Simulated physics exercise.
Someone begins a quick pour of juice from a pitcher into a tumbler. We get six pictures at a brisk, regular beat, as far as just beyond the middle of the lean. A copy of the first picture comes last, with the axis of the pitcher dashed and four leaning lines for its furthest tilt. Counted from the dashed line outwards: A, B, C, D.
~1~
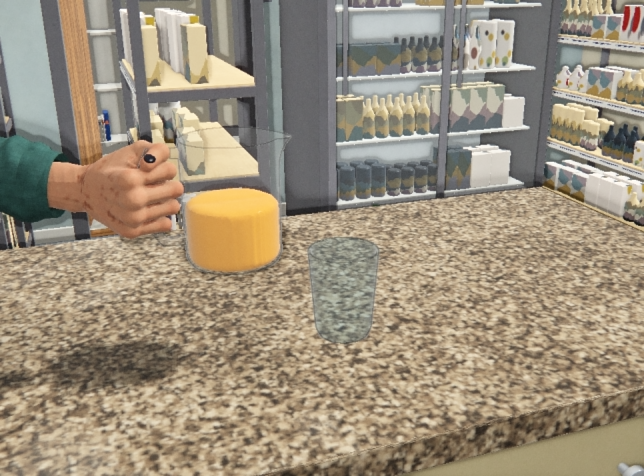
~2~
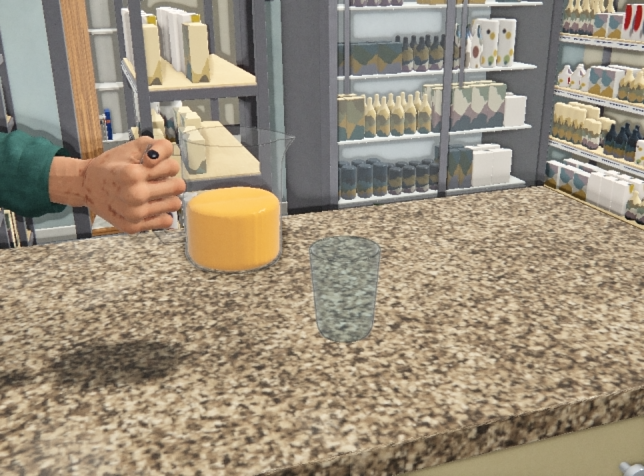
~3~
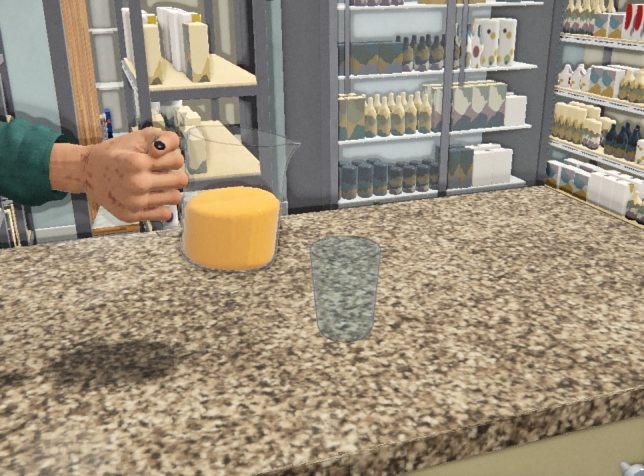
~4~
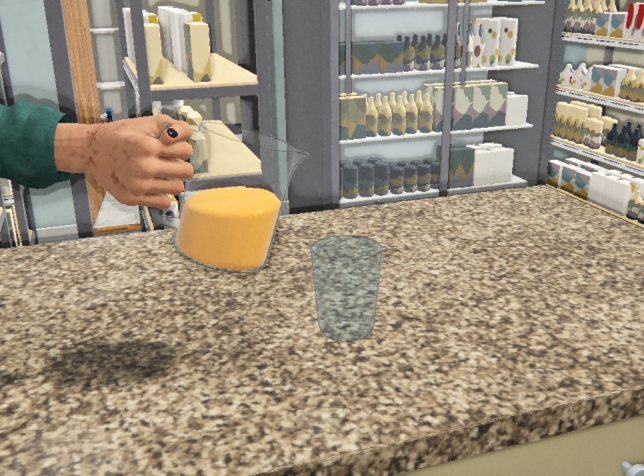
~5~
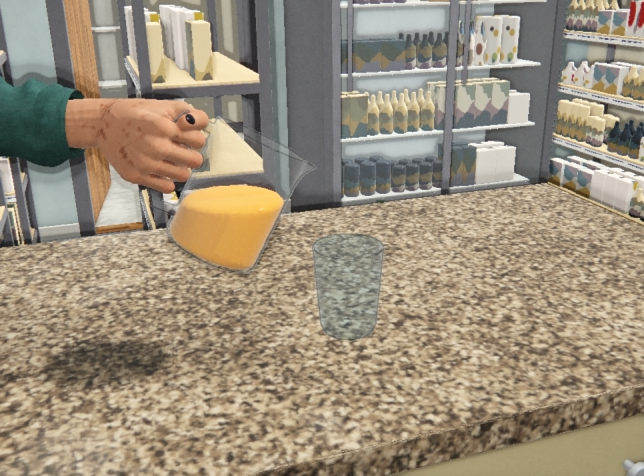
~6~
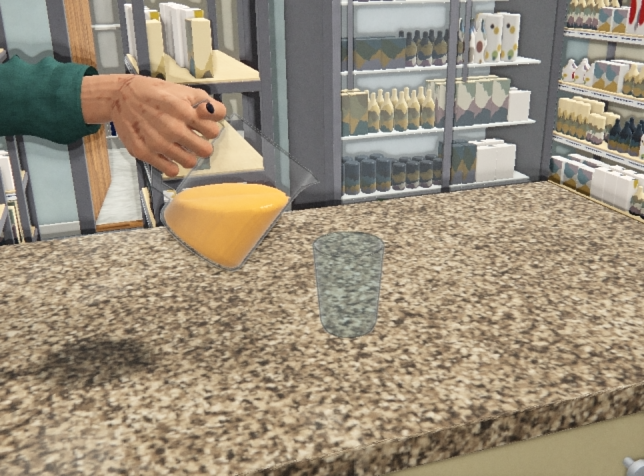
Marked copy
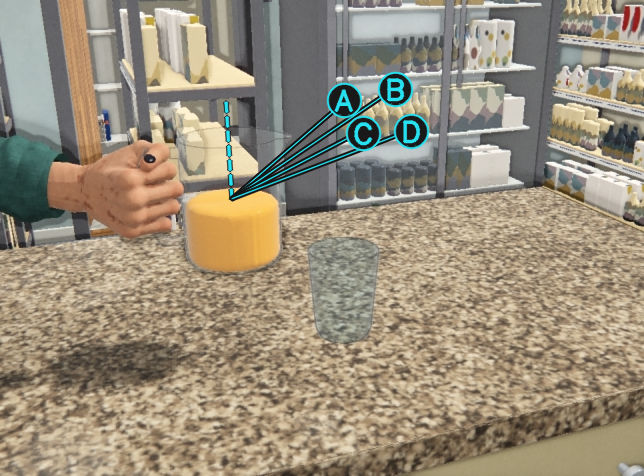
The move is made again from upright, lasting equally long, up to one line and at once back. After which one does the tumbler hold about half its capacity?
D beats the others.
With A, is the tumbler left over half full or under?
Under half.
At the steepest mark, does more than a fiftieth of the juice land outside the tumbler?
No, it does not.
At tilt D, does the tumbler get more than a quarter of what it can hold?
Yes, it does.
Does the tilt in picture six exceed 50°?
No.
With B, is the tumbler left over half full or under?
Under half.
On the marked copy, A at (332, 112); B at (380, 97); C at (346, 138); D at (394, 136).
Choosing A, the tumbler ends with about 3 % of what it can hold.
Choosing B, the tumbler ends with about 14 % of what it can hold.
Choosing C, the tumbler ends with about 30 % of what it can hold.
Choosing D, the tumbler ends with about 51 % of what it can hold.
